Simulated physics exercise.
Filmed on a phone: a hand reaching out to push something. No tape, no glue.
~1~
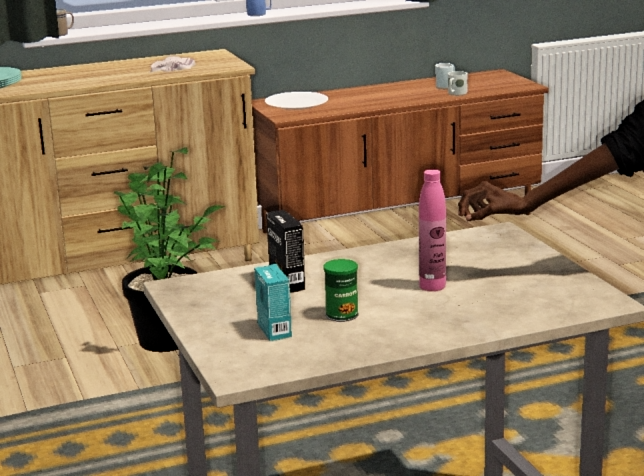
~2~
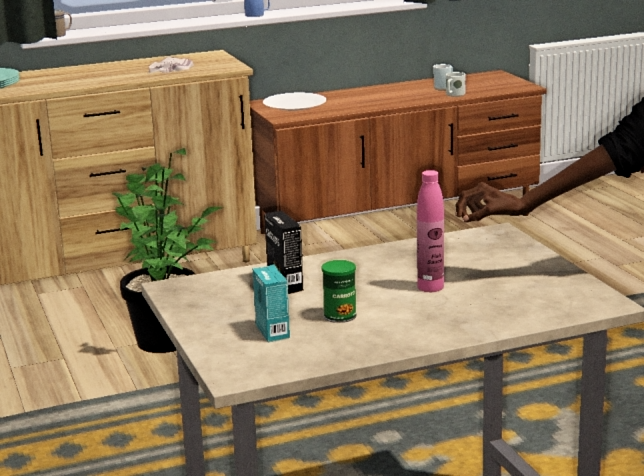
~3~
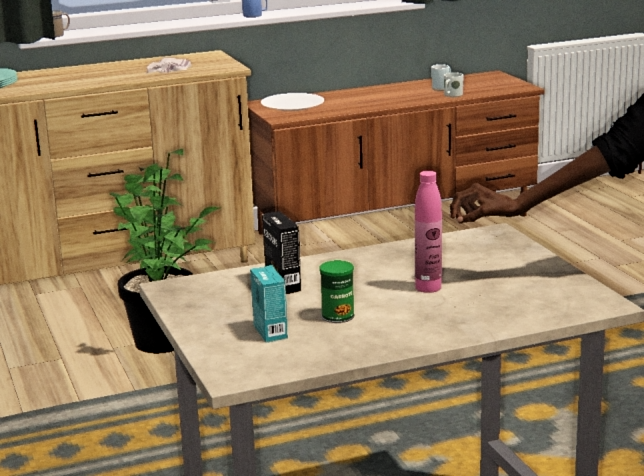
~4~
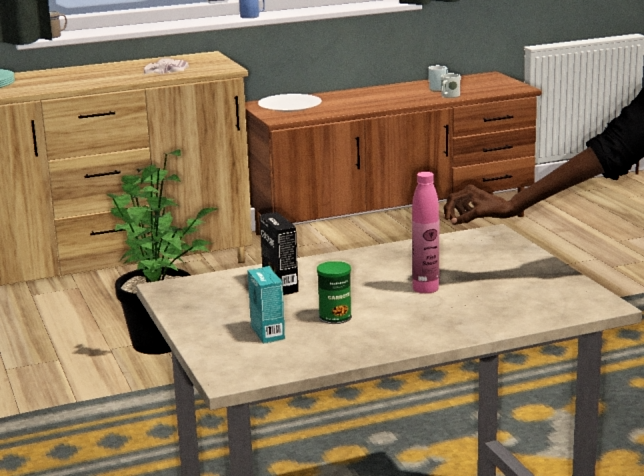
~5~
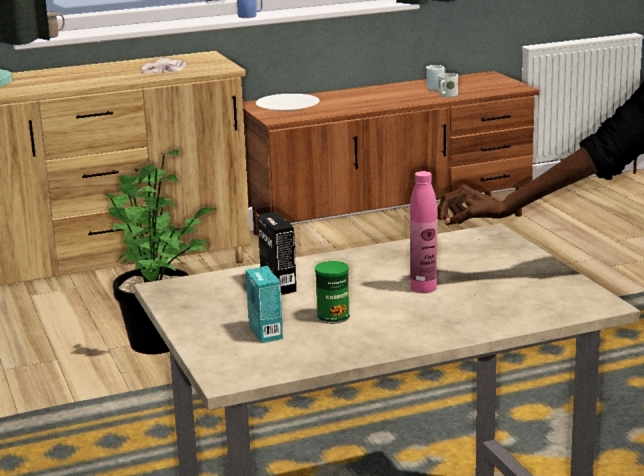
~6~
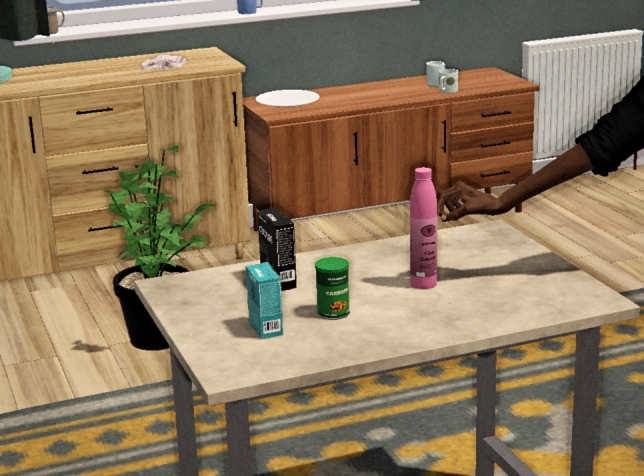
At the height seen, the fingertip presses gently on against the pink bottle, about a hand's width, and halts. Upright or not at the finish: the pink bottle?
The pink bottle topples.
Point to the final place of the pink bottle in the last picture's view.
Around (340, 279).
Then, 0.50 s after the last picture, pink bottle tipped 18° from how it was near (405, 230).
Then, 0.80 s after the last picture, pink bottle tipped 64° from how it was near (366, 259).
Then, 0.90 s after the last picture, pink bottle on its side near (350, 283).
Then, 1.70 s after the last picture, pink bottle on its side near (342, 280).
At rest, tipped over on the table, pink bottle. Seen from the same camera at the end, pink bottle near (340, 279).
